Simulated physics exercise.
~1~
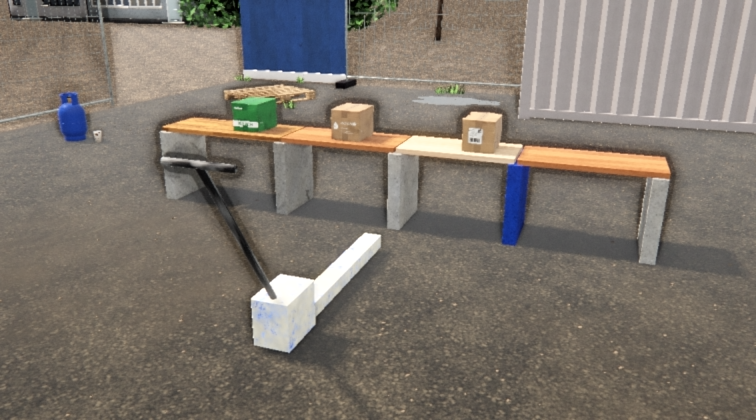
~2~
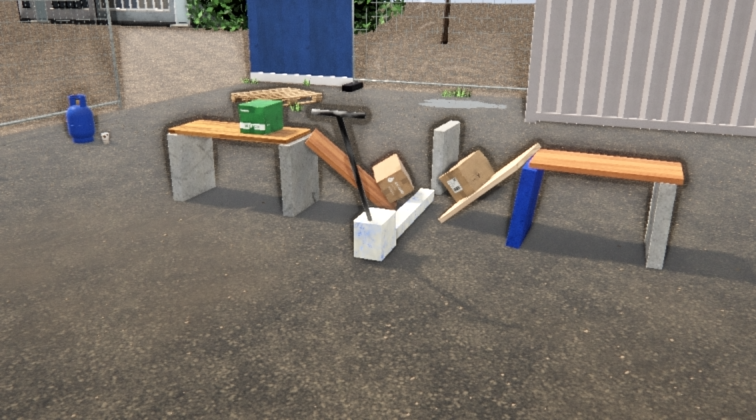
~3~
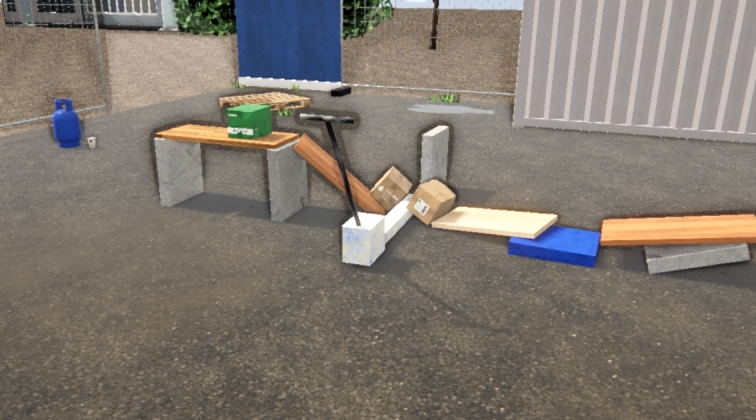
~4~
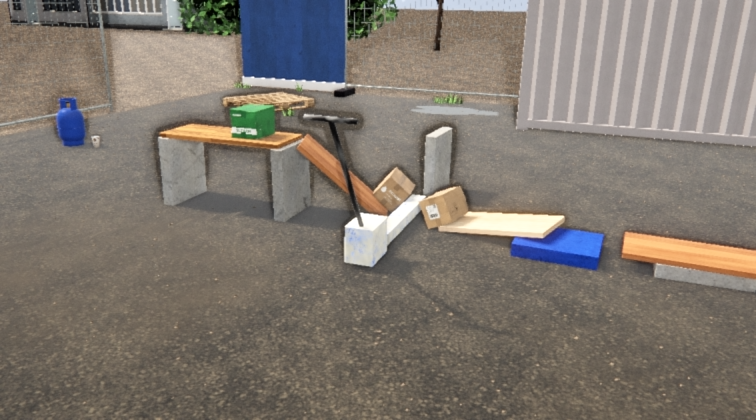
A white floor jack with a black handle slid into a row of boards on blocks, and the middle boards tipped with their boxes before the right side collapsed, blue block included, leaving only the left section standing, its green carton still on top.
